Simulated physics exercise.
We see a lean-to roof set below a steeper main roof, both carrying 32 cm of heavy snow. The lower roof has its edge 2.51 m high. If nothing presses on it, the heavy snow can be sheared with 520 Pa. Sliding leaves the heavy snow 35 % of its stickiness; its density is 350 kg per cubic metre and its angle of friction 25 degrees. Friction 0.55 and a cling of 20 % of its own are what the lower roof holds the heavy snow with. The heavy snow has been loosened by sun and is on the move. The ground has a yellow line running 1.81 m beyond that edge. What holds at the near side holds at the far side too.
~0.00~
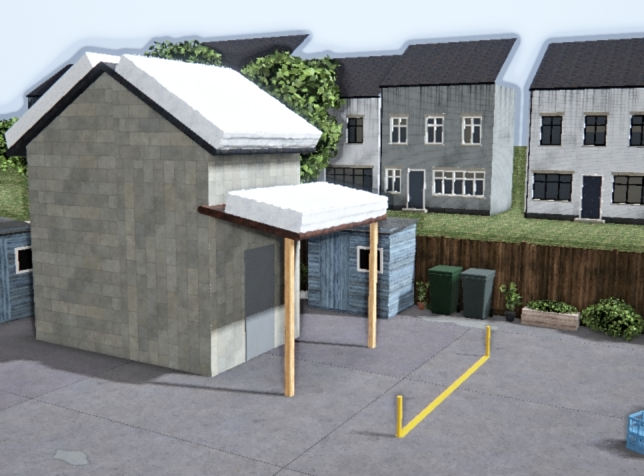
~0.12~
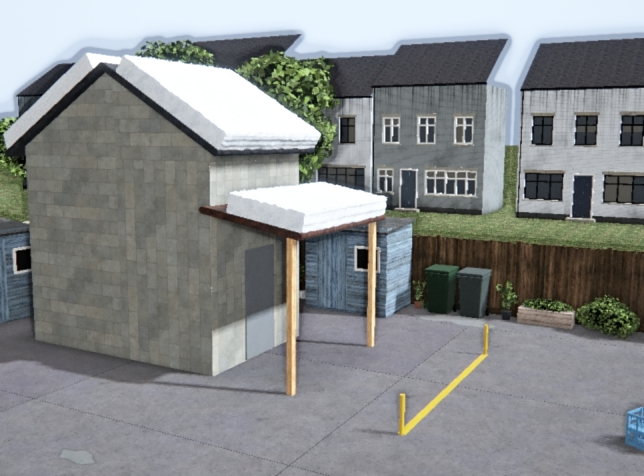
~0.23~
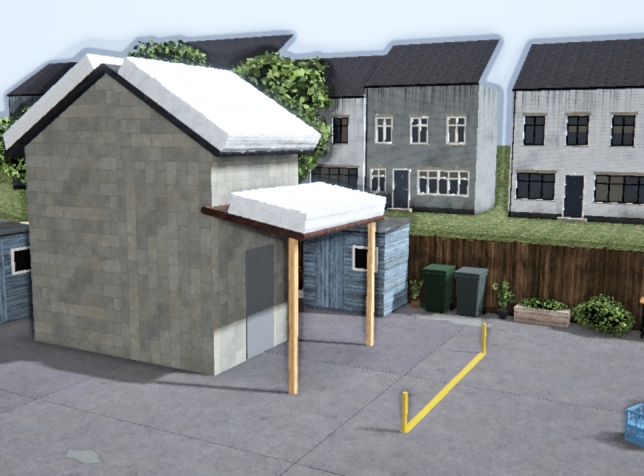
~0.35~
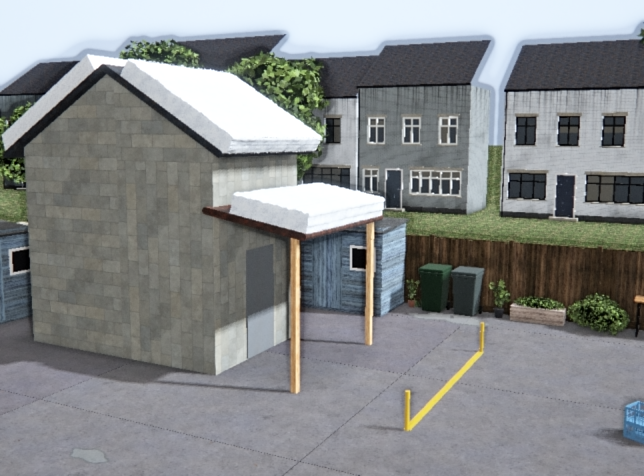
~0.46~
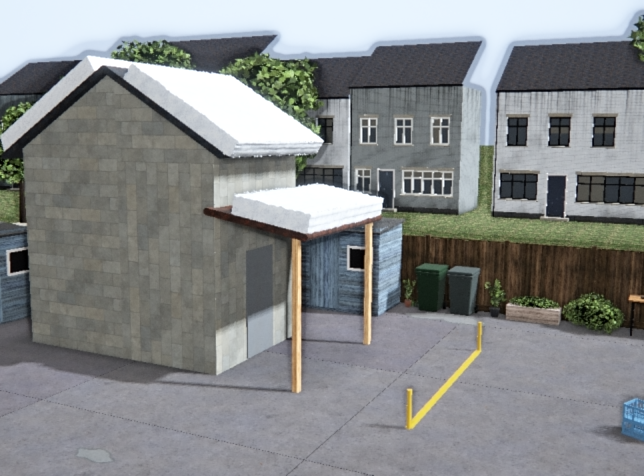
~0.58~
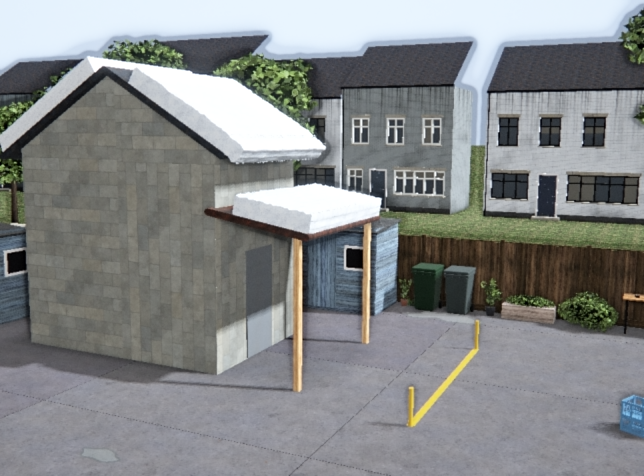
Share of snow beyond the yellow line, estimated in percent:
Approximately 9 percent.
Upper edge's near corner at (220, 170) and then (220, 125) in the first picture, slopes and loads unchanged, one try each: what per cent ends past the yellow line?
0 %, then 20 %.
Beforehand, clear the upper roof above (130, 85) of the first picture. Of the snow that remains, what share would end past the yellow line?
About 3 %.
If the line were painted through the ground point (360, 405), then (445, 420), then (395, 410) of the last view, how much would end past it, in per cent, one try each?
25 %, 3 %, 16 %.
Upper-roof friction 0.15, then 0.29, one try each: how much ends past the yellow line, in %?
One try each gives 30 % and then 16 %.
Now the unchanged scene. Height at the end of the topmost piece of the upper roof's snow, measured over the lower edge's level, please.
It ends up some 0.7 m higher than the lower edge.
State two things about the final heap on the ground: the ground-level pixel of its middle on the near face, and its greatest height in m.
Middle near (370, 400); height roughly 0.3 m.
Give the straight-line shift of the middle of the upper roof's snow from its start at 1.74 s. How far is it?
Roughly 2.0 m.
After 1.11 s, none is below the lower edge and 0 % is past the line.
After 1.74 s, none is below the lower edge and 0 % is past the line.
After 2.37 s, 20 % is below the lower edge and 0 % is past the line.
After 3.00 s, 44 % is below the lower edge and 7 % is past the line.
After 4.00 s, at the end, 46 % is below the lower edge and 9 % is past the line.
